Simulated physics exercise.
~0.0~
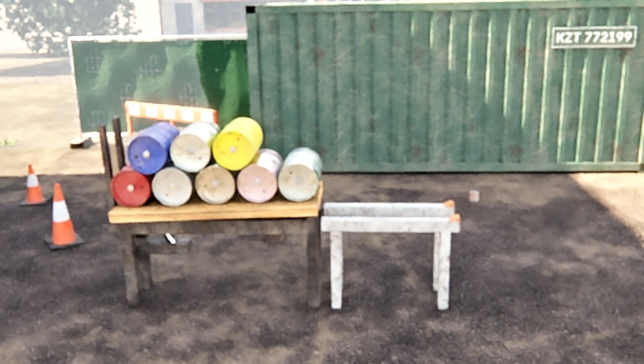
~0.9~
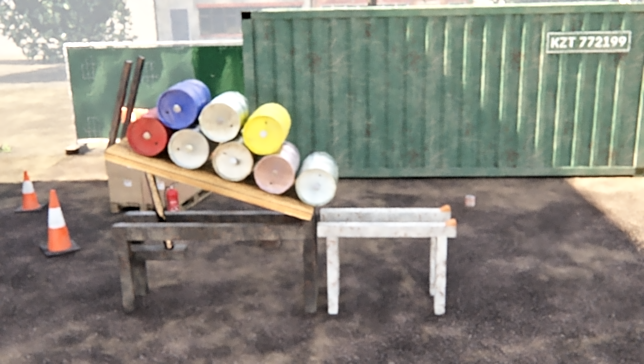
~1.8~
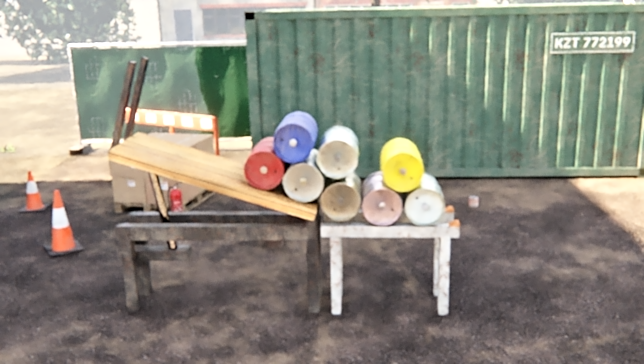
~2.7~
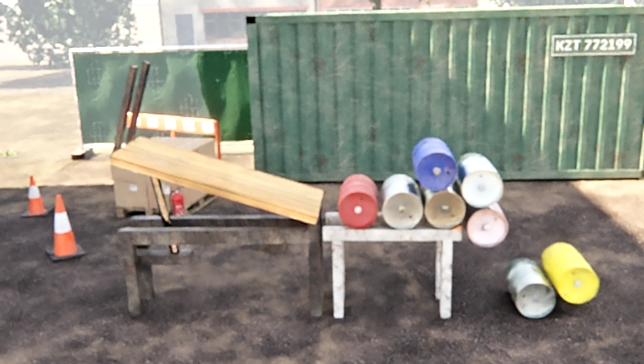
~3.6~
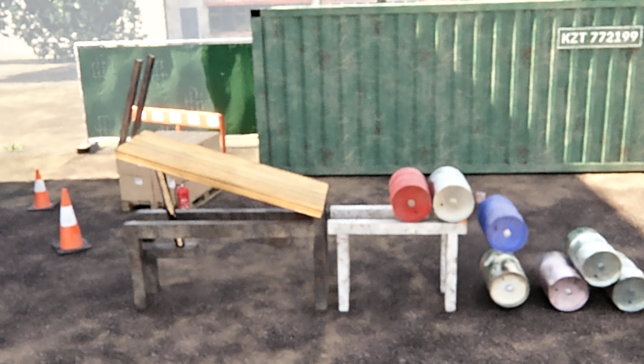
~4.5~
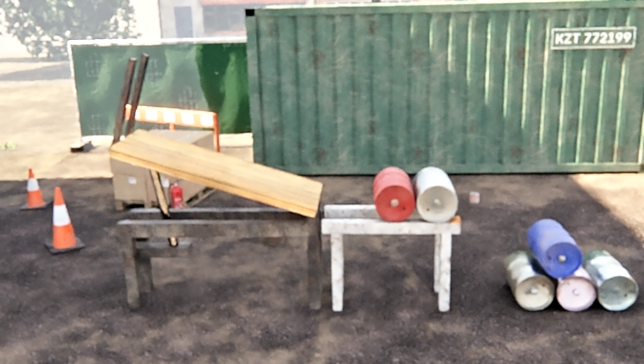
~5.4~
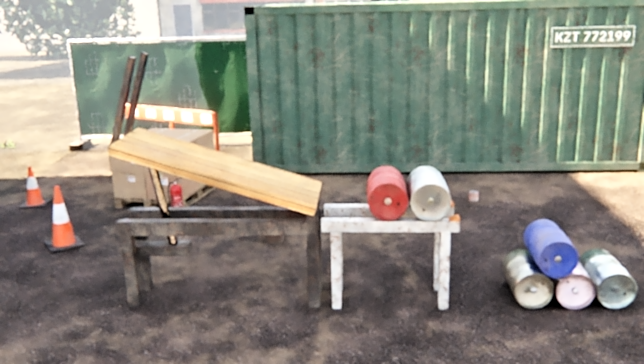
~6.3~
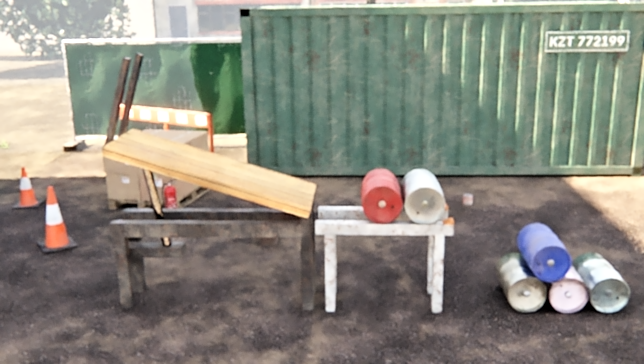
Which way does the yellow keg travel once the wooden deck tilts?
The yellow keg travels to the right, across the white rack and over its far end to the ground.
